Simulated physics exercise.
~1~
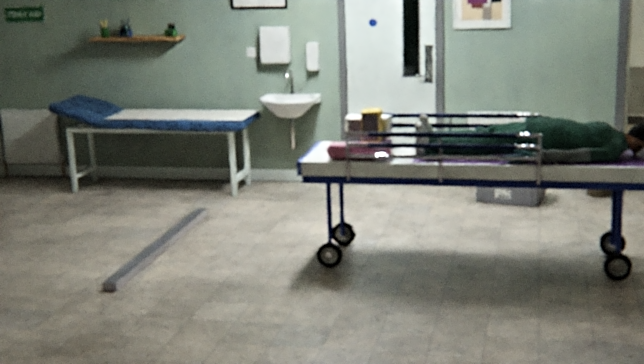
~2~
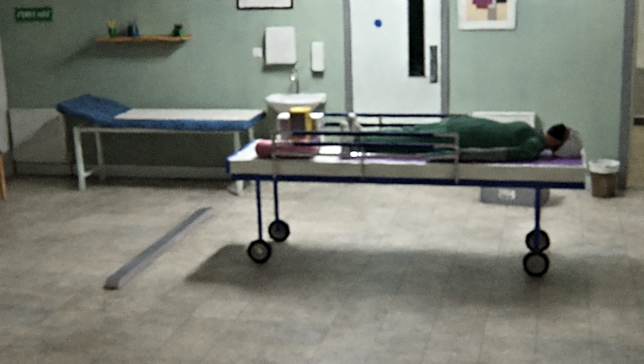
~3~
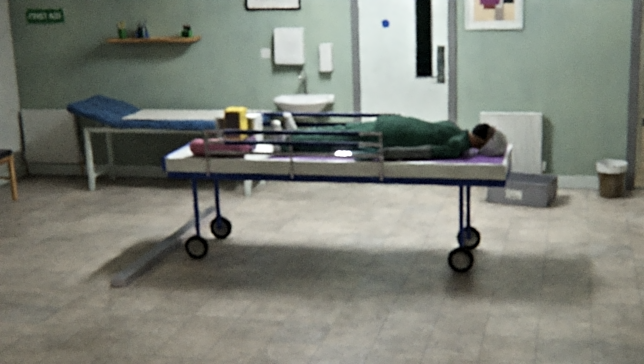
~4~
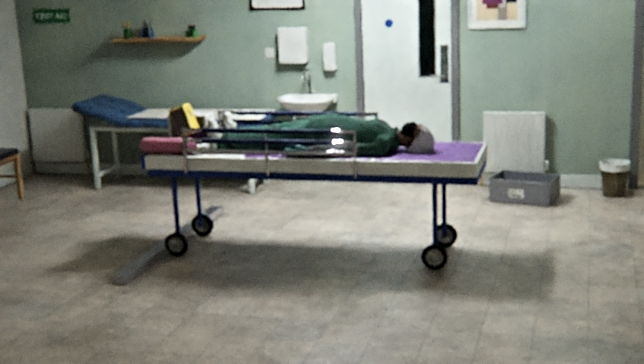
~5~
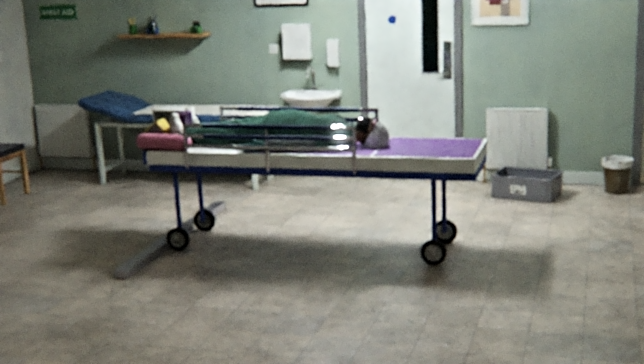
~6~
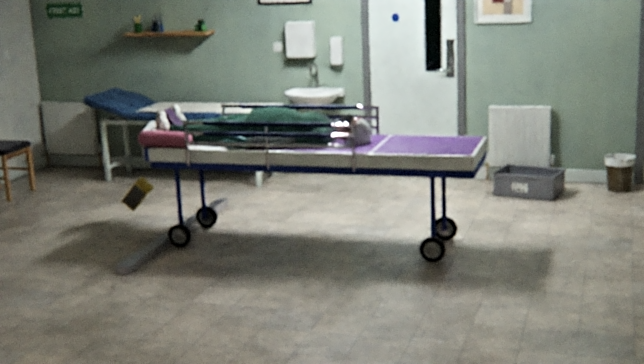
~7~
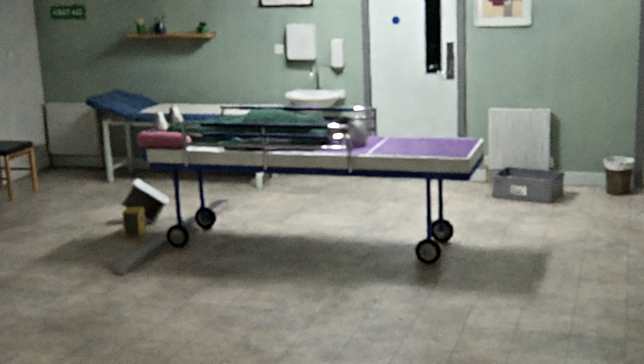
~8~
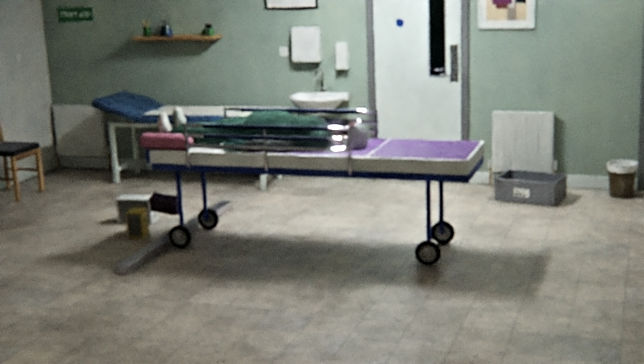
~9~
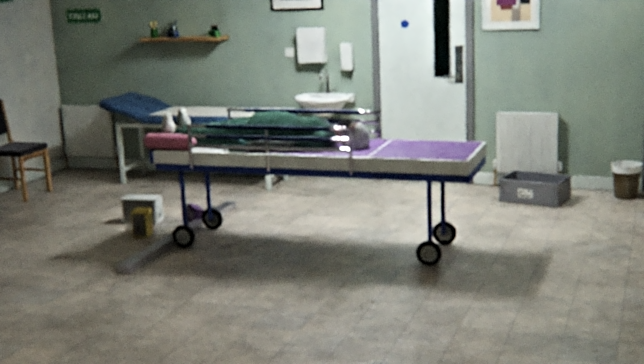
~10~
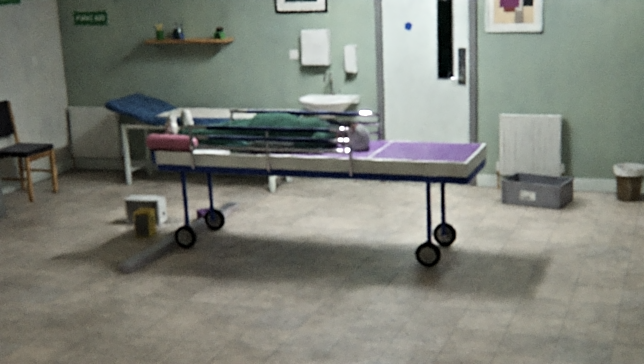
A gurney carrying a limp person in green rolls left across a clinic room and stops at a floor strip; the person slides toward its left end, and a yellow object, a white box and a purple item drop to the floor, while the person and a pink object stay aboard.
